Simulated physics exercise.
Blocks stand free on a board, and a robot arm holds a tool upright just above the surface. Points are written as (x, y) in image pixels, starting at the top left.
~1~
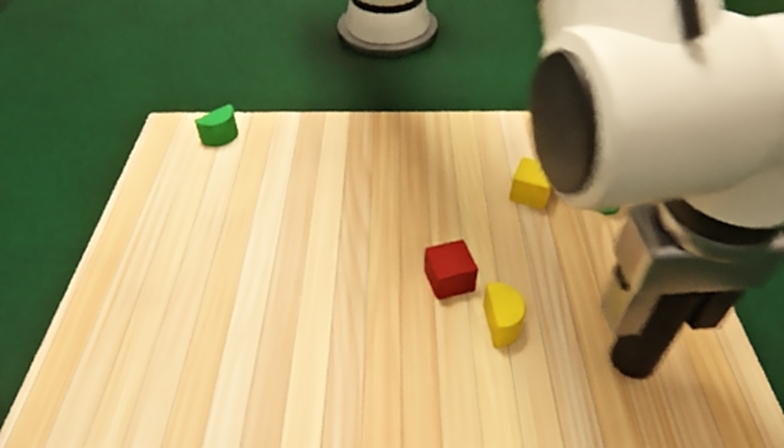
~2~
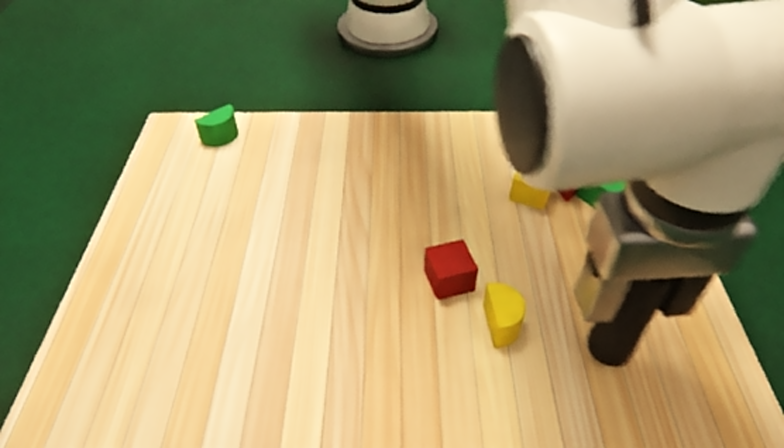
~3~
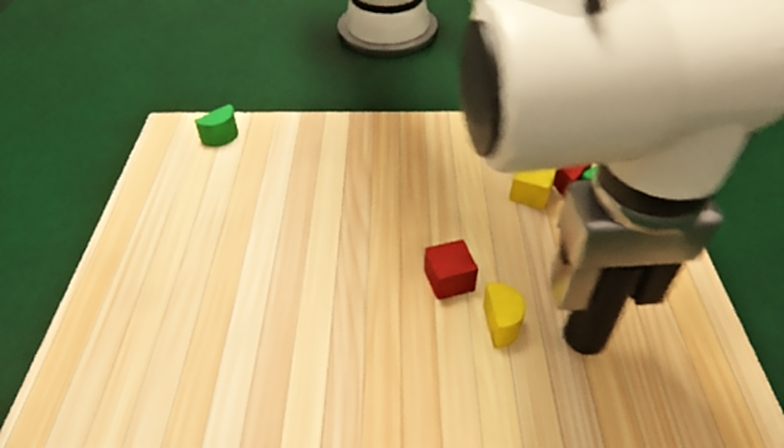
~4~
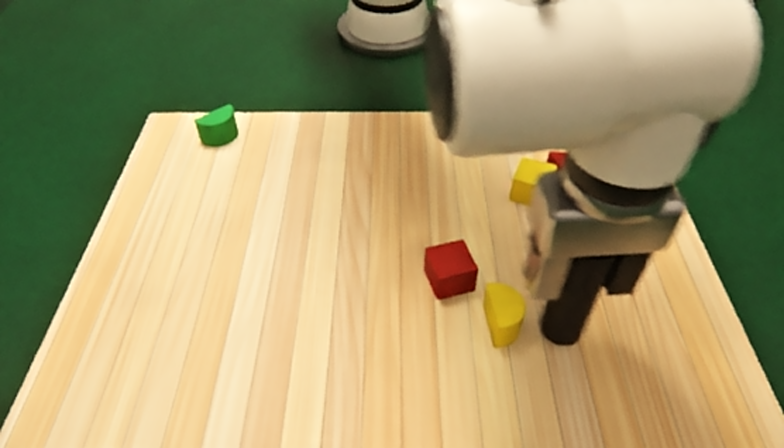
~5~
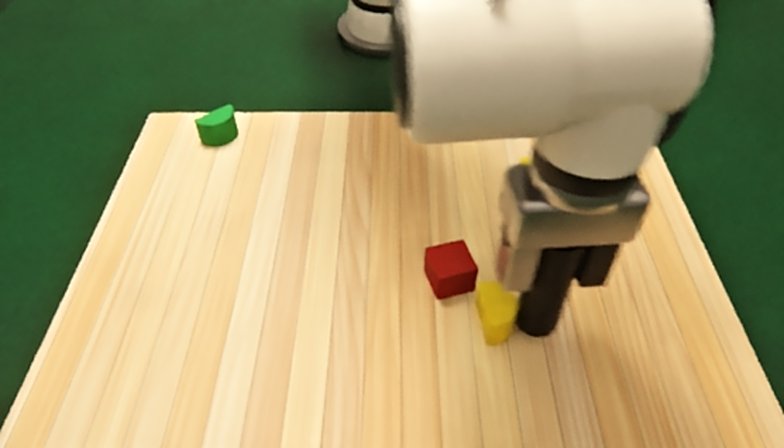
The robot arm moved steadily left across the wooden board, lowering its dark tool beside the yellow half-round block and nudging it slightly left, while the red block next to it stayed still.
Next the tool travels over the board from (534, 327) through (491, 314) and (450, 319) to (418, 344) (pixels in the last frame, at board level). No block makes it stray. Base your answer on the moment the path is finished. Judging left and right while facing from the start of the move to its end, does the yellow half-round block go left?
No - that is not the case.
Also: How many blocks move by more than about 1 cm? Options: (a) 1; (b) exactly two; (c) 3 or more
The answer is a.
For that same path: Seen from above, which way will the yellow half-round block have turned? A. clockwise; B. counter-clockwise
(A)
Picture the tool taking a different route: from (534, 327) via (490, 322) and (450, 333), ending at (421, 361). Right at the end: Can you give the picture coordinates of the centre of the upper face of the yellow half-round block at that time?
I'd place it at (407, 300), taking the centre of its top.
On the path given first. One third of the way, tool (492, 306); yellow half-round block (453, 295), turned 25° anticlockwise.
Two thirds of the way, tool (451, 311); yellow half-round block (410, 297), turned 15° anticlockwise.
At the end, tool (419, 337); red square piece unmoved; yellow half-round block (386, 303), turned 45° clockwise.
